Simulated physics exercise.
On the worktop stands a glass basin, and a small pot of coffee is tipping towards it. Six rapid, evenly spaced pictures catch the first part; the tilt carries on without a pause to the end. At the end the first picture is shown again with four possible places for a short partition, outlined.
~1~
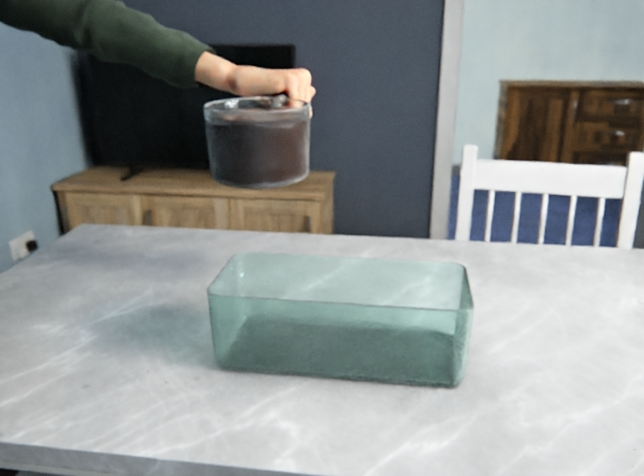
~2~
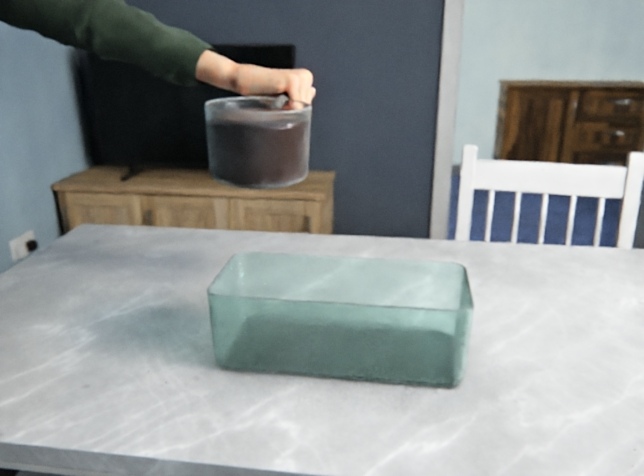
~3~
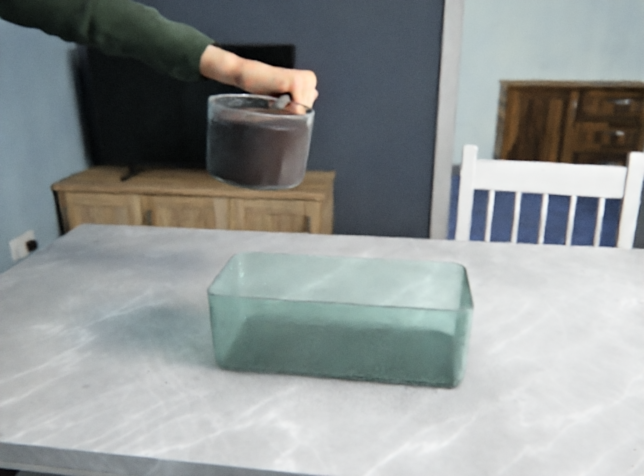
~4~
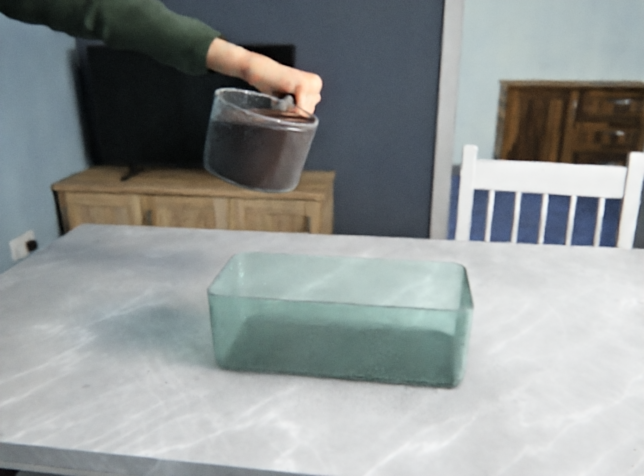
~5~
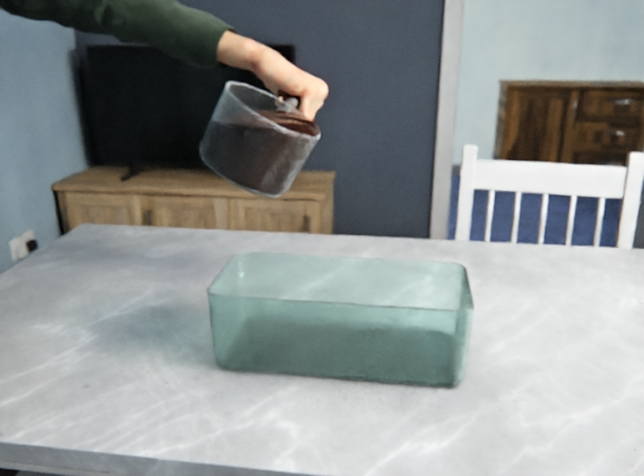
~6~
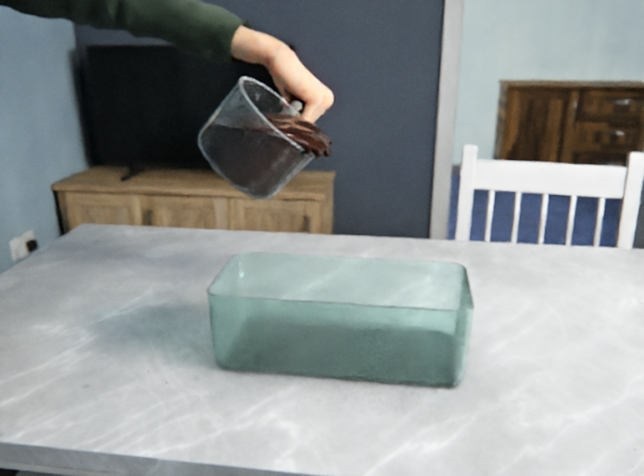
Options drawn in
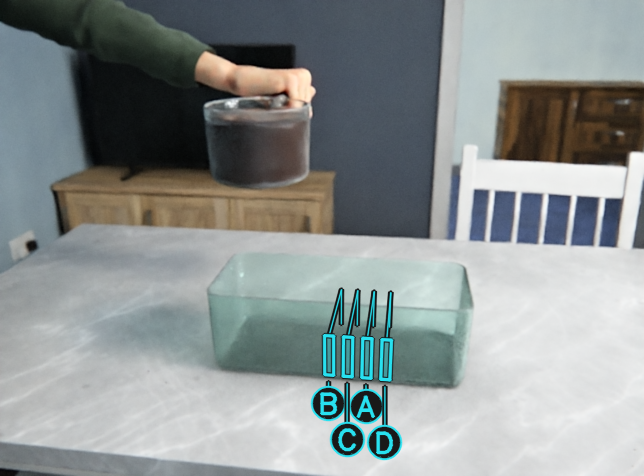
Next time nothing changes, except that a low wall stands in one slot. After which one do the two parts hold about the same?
It is C.
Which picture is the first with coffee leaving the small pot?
In picture 5.
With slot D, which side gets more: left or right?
More ends on the left.
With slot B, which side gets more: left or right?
More ends on the right.
In cyan, A at (365, 385); B at (328, 382); C at (347, 383); D at (384, 386).
For slot A, about 68 % ends left of the wall and 26 % right of it; 6 % is lost outside.
For slot B, about 21 % ends left of the wall and 77 % right of it.
For slot C, about 48 % ends left of the wall and 49 % right of it; 3 % is lost outside.
For slot D, about 82 % ends left of the wall and 6 % right of it; 12 % is lost outside.
